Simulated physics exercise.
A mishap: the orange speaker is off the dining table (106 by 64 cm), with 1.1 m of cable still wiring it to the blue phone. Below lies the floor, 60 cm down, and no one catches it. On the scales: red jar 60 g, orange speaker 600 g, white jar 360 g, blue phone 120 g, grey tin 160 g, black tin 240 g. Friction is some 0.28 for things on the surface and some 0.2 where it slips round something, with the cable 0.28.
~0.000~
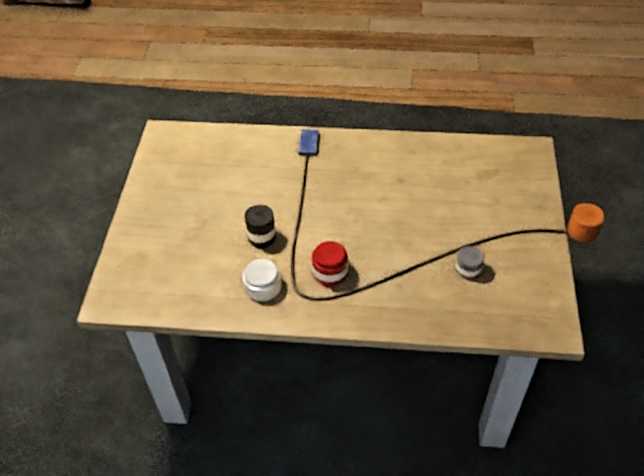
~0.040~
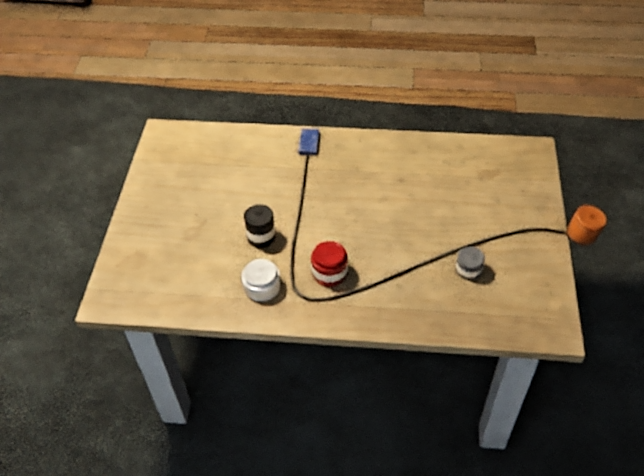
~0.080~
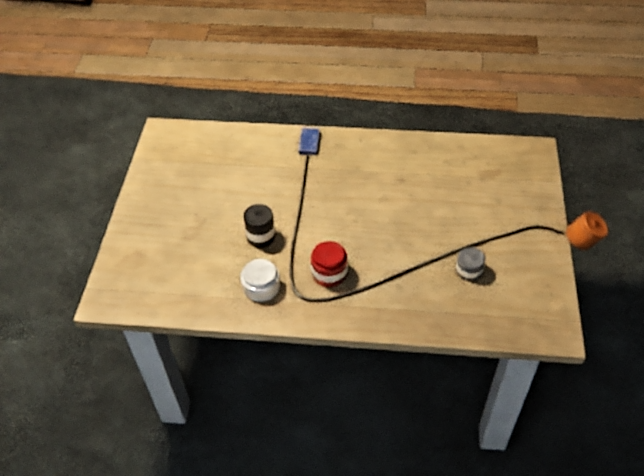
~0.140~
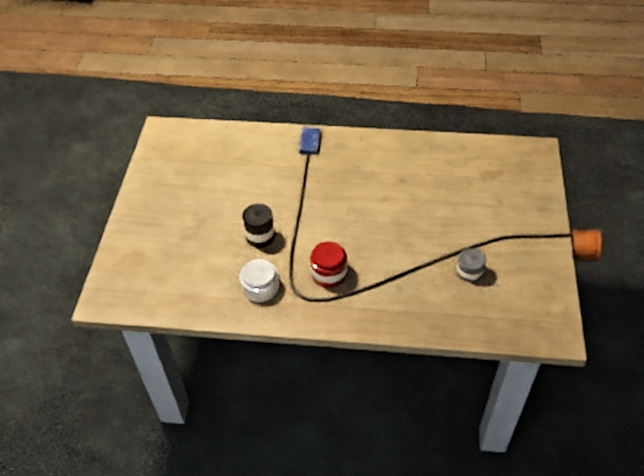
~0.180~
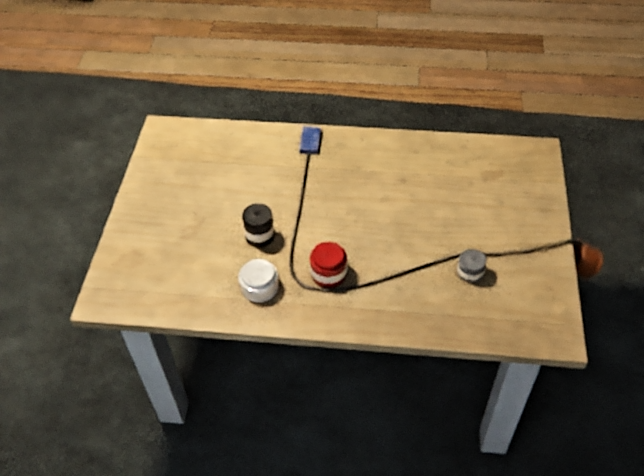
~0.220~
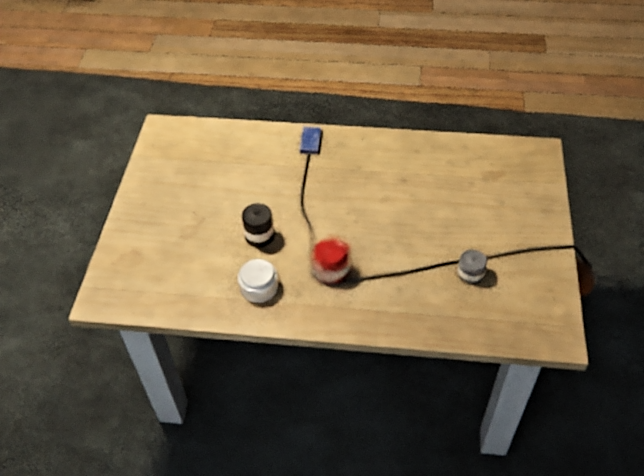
To begin with, an orange speaker sits past the table's right edge, its black cable curving around a red jar to a blue phone, near white, black and grey containers. The speaker tilts and drops lower beside the edge, pulling the cable tighter against the red jar, which then shifts slightly.
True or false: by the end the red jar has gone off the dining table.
True.
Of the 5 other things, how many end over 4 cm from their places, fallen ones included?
That makes 2.
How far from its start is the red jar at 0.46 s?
For the red jar, around 40 cm.
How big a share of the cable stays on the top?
Share of length, estimated: 25 per cent.
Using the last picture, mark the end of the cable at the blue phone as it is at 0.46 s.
It's at around pixel (351, 151).
At 0.5 s, the cable's tail end at (351, 151); red jar 39 cm off its start, blue phone 13 cm off its start, orange speaker over the edge.
At 0.7 s, the cable's tail end at (505, 204); red jar over the edge, blue phone 46 cm off its start, orange speaker over the edge.
At 1.0 s, the cable's tail end at (552, 208); red jar over the edge, blue phone 61 cm off its start at (552, 219), orange speaker over the edge.
At 1.2 s, the cable's tail end at (566, 211); red jar over the edge, blue phone 64 cm off its start, orange speaker over the edge.
At 2.4 s, the cable's tail end at (567, 211); red jar over the edge, blue phone 64 cm off its start at (567, 222), orange speaker over the edge.
